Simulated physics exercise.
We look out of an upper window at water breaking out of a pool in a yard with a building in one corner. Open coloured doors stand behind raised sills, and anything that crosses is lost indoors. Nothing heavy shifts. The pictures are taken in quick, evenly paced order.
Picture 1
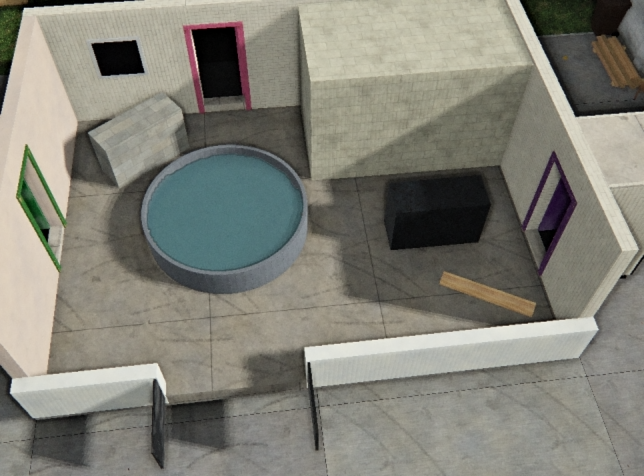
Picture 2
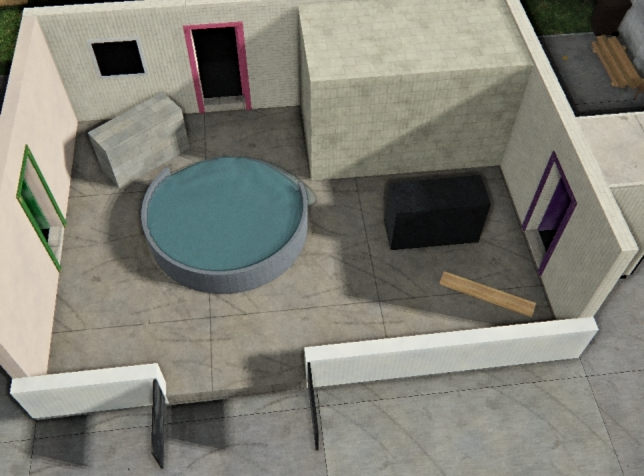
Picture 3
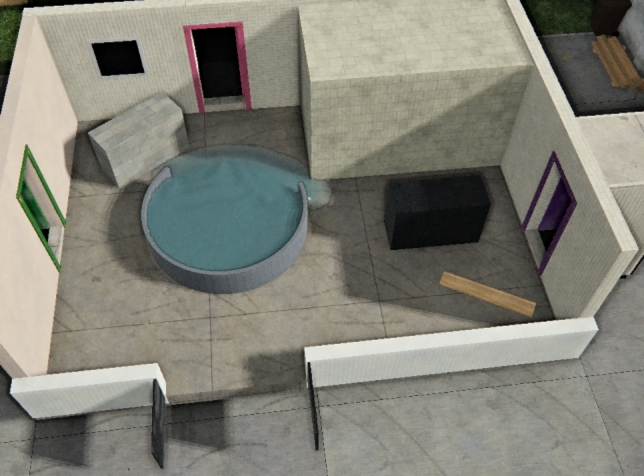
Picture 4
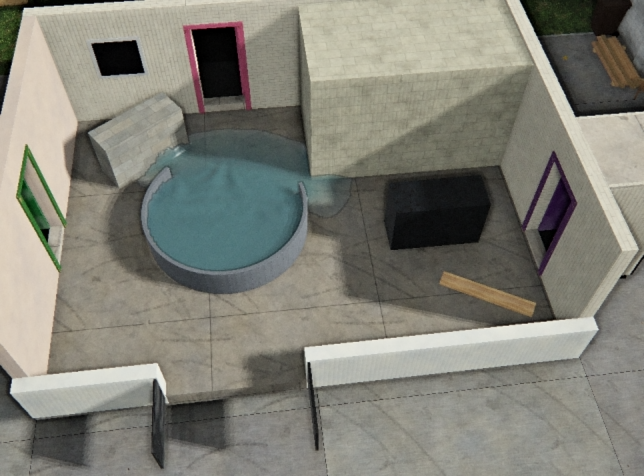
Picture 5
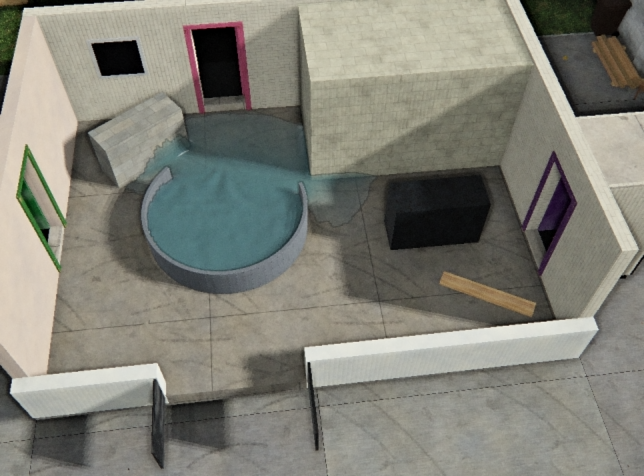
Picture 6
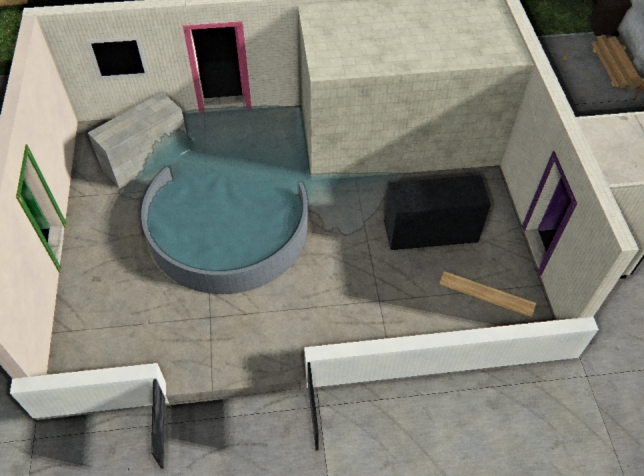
To begin with, a round tank of water stands whole and still in a walled yard with coloured doorways. Water then breaks out on its far side, and the gap widens as a sheet spreads across the paving to the back wall, the grey block and rightward toward the dark block.
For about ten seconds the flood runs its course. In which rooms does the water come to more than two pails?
Green door: Does not exceed it. Pink door: Exceeds it. Purple door: Does not exceed it.
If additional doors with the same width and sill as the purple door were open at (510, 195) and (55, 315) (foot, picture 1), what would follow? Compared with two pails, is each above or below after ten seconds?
Per door: Past the limit; within the limit.
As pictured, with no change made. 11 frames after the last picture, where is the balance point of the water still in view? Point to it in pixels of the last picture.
My pick is pixel (243, 180).
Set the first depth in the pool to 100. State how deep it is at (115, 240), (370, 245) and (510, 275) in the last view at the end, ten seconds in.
Respectively near 8, 10 and 12 per cent.
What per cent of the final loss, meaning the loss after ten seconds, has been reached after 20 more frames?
Around 55 % of the total, roughly.
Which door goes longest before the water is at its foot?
I'd say the door marked purple.
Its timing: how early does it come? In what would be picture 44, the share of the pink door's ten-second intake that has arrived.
Share by then: About 100 in a hundred.
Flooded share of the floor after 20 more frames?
Around 55 percent.
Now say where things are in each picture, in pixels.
The first picture shows the round tank at (225, 208) is whole and still.
In the second picture, water pours out on the round tank's far side and has run to (312, 200).
In the third picture, water pours out on the round tank's far side and has run to (324, 202).
In the fourth picture, the front is at (345, 197), out from the gap on the round tank's far side.
In the fifth picture, the front is at (373, 177), out from the gap on the round tank's far side.
In the sixth picture, water pours out on the round tank's far side and has run to a hidden place.
A moment on, water covers 30 % of the floor; the green door not reached, the pink door under two buckets in, the purple door not reached.
Next, water covers 40 % of the floor; the green door wet at the sill, nothing in, the pink door far over two buckets in, the purple door not reached.
Then, water covers 55 % of the floor; the green door wet at the sill, nothing in, the pink door far over two buckets in, the purple door wet at the sill, nothing in.
Later, water covers 80 % of the floor; the green door under two buckets in, the pink door far over two buckets in, the purple door wet at the sill, nothing in.
In the end, water covers 95 % of the floor; the green door under two buckets in, the pink door far over two buckets in, the purple door wet at the sill, nothing in.
